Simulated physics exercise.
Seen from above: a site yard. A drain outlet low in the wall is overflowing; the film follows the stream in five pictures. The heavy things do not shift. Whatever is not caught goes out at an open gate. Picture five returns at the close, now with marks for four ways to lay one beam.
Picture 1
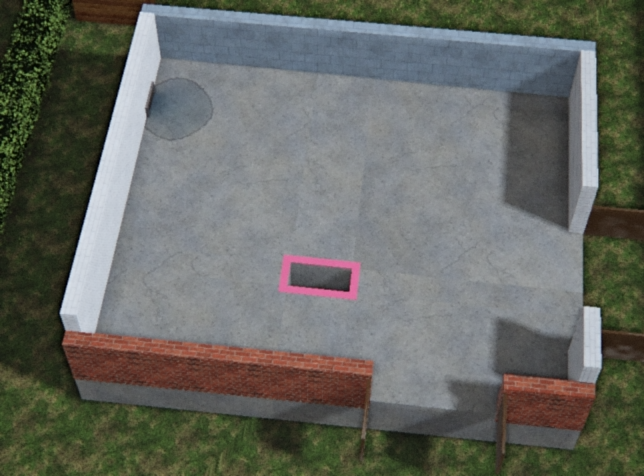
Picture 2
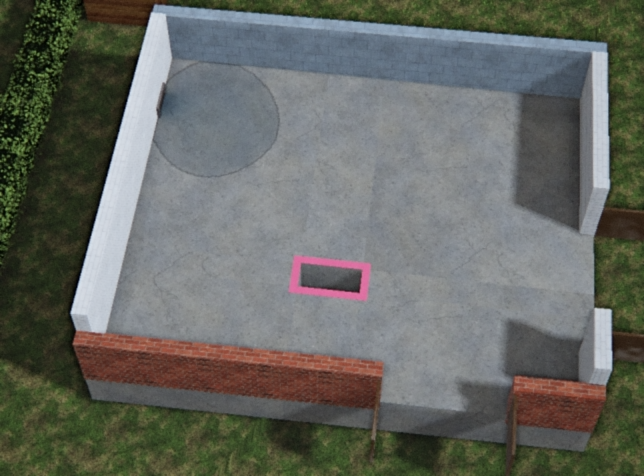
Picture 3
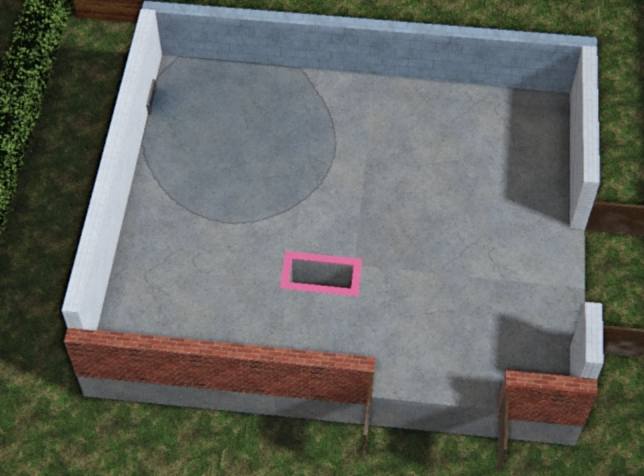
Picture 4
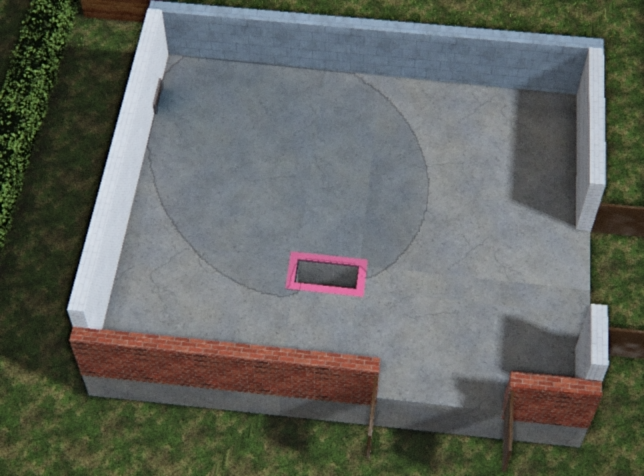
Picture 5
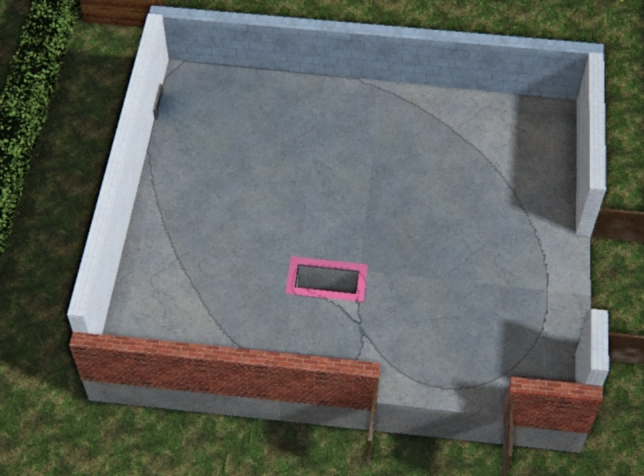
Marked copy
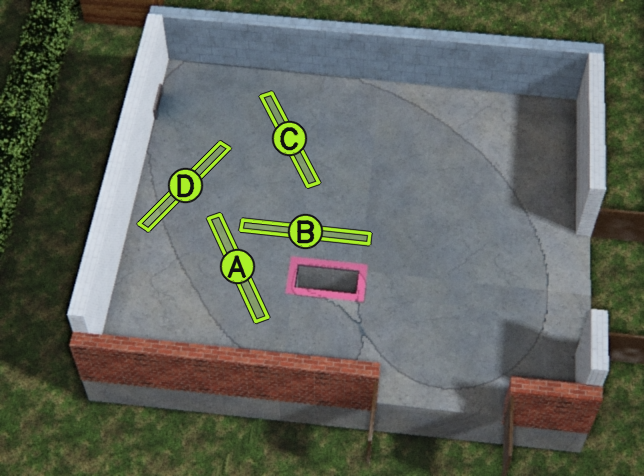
Water spreads from the upper left across a walled yard and around a pink-edged gully.
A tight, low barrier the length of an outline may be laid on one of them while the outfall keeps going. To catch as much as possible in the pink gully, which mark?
Choose C.
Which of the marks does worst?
B it is.
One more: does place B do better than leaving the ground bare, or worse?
Place B is worse.
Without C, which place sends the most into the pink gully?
That is place A.
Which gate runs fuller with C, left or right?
The left one.
In lime, A from (214, 216) to (261, 319); B from (241, 225) to (369, 238); C from (266, 94) to (313, 184); D from (143, 226) to (224, 145).
For place A, about 26 % of the stream goes into the pink gully, about 74 % out by the gates.
For place B, about 2 % of the stream goes into the pink gully, about 98 % out by the gates.
For place C, about 40 % of the stream goes into the pink gully, about 60 % out by the gates.
For place D, about 11 % of the stream goes into the pink gully, about 89 % out by the gates.
